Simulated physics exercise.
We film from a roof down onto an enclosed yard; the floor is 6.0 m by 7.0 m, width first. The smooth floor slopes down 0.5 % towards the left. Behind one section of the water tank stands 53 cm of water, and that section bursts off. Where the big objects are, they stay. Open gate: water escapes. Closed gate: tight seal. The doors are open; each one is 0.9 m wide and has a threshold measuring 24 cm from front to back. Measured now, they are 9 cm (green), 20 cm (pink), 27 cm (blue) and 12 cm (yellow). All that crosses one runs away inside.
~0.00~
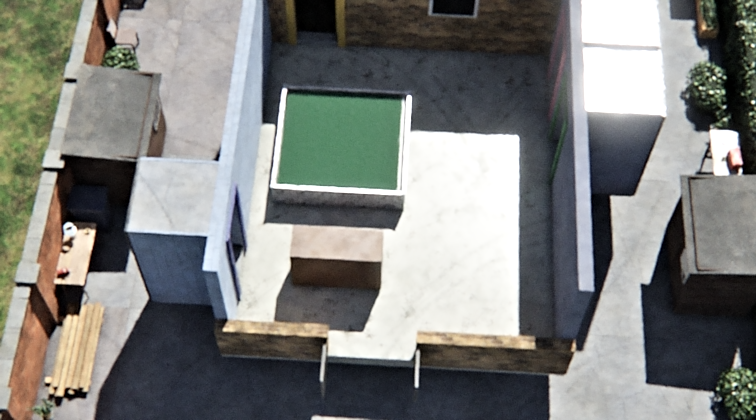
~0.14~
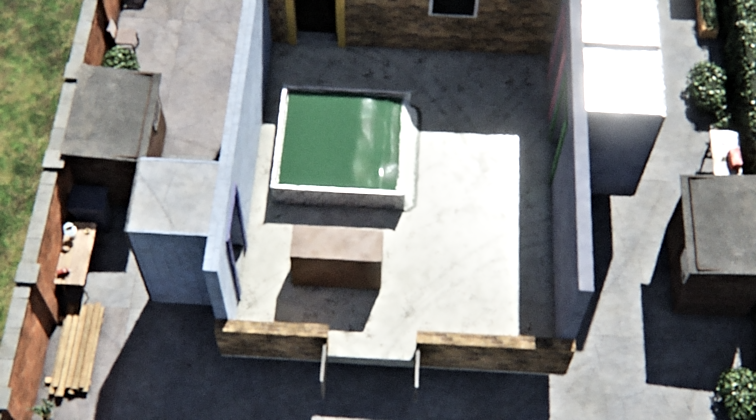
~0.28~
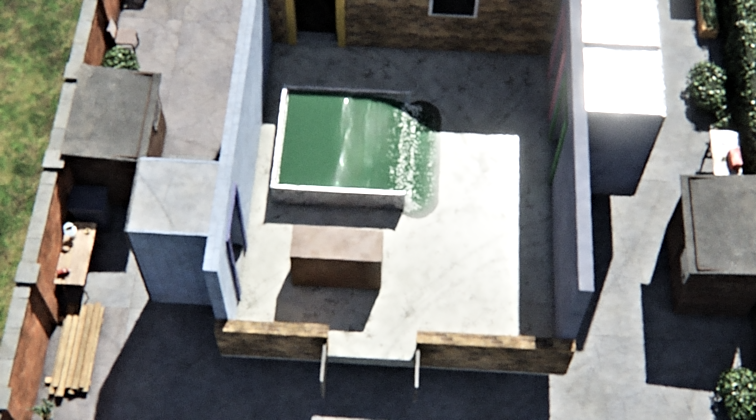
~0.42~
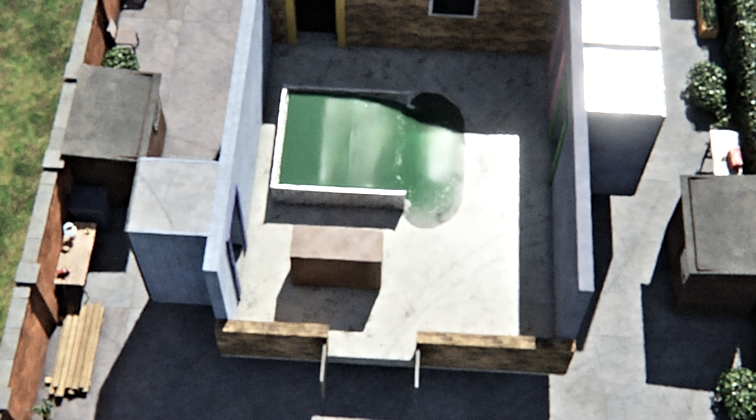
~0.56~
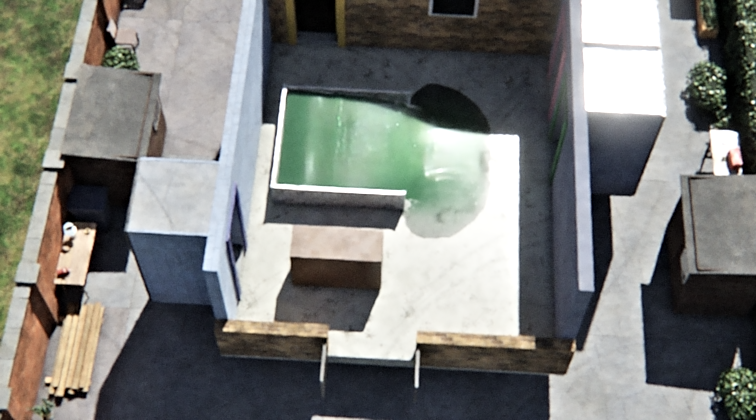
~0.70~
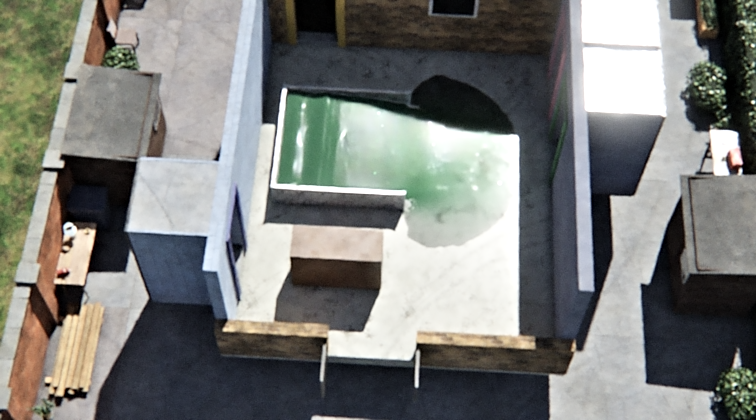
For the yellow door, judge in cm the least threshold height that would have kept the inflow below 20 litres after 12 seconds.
A threshold of about 9 cm.
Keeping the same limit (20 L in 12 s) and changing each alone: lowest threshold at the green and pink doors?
About 26 cm at green and about 18 cm at pink.
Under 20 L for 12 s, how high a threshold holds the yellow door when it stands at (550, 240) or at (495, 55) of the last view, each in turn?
Around 16 and 14.0 cm respectively.
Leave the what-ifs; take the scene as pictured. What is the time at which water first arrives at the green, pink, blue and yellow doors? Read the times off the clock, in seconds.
Arrives: Green 0.9 s / pink 1.2 s / blue 6.0 s / yellow 5.0 s.
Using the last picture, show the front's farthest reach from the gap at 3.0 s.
(553, 356).
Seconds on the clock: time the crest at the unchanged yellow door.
I'd guess close to 8.5 seconds.
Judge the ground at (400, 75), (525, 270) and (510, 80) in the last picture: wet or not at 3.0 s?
In order: Untouched, soaked, soaked.
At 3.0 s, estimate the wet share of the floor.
About 45 per cent.
After 1.4 s water covers 35 % of the floor, deepest (26 cm) near (550, 190); it has not reached the yellow door.
After 3.0 s water covers 45 % of the floor, deepest (32 cm) near (547, 61); it has not reached the yellow door.
After 12.0 s water covers 100 % of the floor, deepest (12 cm) near (250, 221); 10 cm at the yellow door, 3 litres in over its 12 cm threshold.
At the yellow door as built, the water arrived by 4.8 s and peaked near 13 cm at 8.6 s.
Run again over the same 12 s with other heights there, 28 litres in over 8 cm, 6 litres over 11 cm. The limit of 20 litres is kept from about 9 cm up.
